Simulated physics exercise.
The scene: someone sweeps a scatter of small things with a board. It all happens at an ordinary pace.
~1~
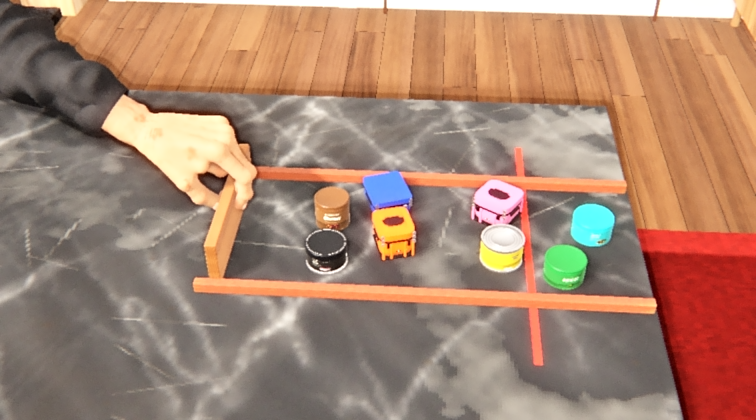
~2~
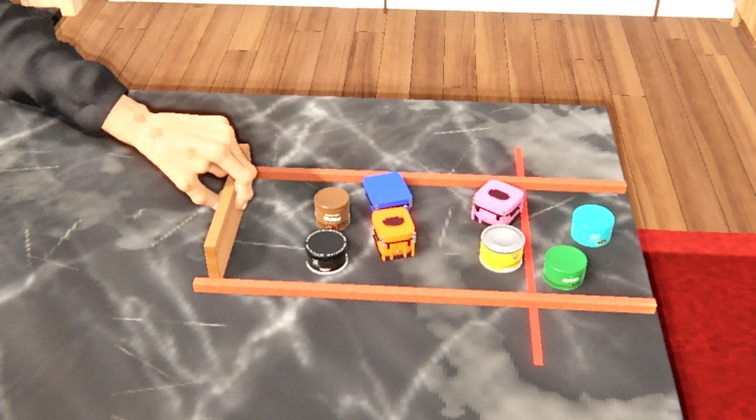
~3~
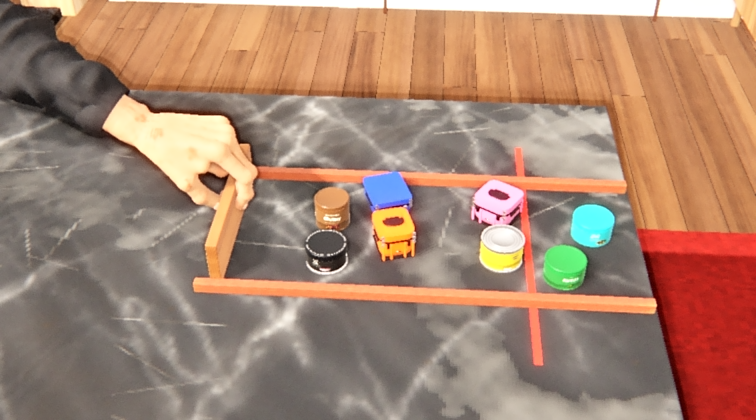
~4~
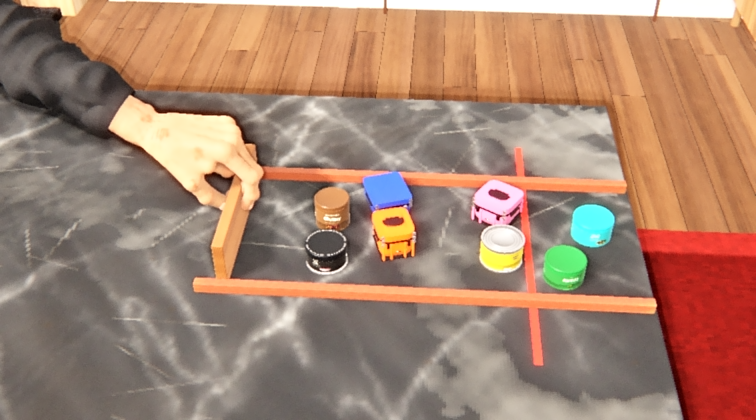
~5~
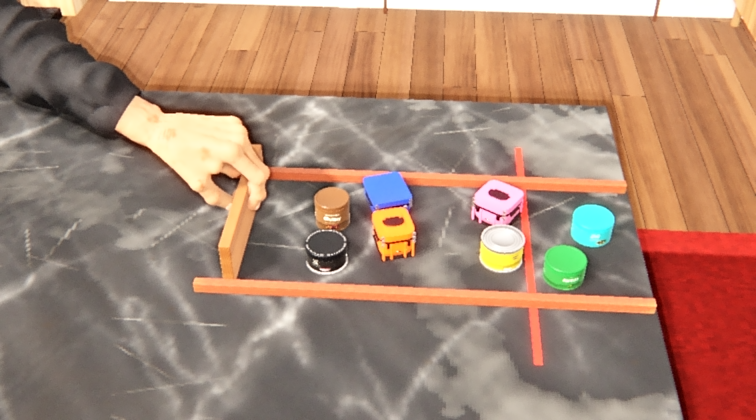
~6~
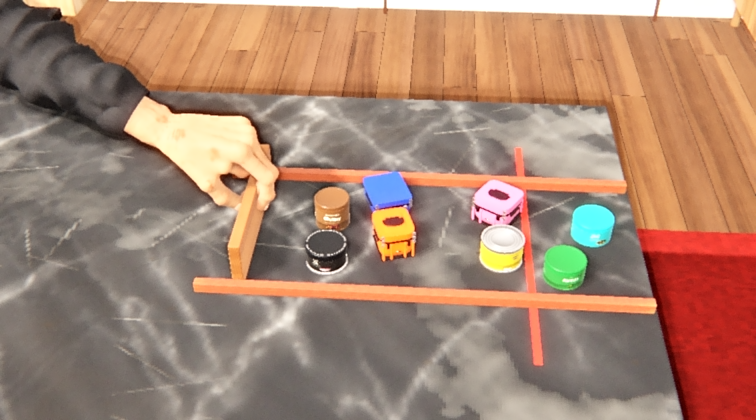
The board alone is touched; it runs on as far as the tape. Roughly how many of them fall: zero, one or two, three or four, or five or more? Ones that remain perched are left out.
Fallen: Nil.
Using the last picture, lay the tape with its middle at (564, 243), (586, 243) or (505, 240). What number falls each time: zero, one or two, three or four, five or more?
Counting what would fall each time, I get just one or two; three or four; not one.
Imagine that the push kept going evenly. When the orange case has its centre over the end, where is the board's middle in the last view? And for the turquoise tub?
The orange case gives roughly (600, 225), the turquoise tub roughly (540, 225).
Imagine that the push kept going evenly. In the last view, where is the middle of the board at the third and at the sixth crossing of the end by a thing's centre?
The first one at (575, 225), the next at (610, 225).
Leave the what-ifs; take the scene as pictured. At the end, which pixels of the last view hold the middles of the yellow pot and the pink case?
Yellow pot: (596, 265); pink case: (589, 217).
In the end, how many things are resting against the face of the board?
3 are in contact with it.
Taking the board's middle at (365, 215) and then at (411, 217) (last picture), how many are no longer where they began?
By the first moment it's 4, by the second it's 4.
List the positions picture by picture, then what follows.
In the first picture, turquoise tub (592, 226); green tub (565, 267); yellow pot (502, 248); board (231, 210); tape (527, 241).
In the second picture, green tub (565, 267); black tin (326, 252).
In the third picture, yellow pot (502, 249); board (231, 210).
In the fourth picture, turquoise tub (592, 226); pink case (498, 206).
In the fifth picture, green tub (565, 267); blue case (387, 197).
In the sixth picture, turquoise tub (592, 226); green tub (565, 267); yellow pot (502, 249); board (252, 210); tape (527, 241).
Early on, none off yet; turquoise tub at rest near (592, 226); green tub at rest near (565, 267); yellow pot at rest near (502, 249).
Finally, the number that fall off is zero.
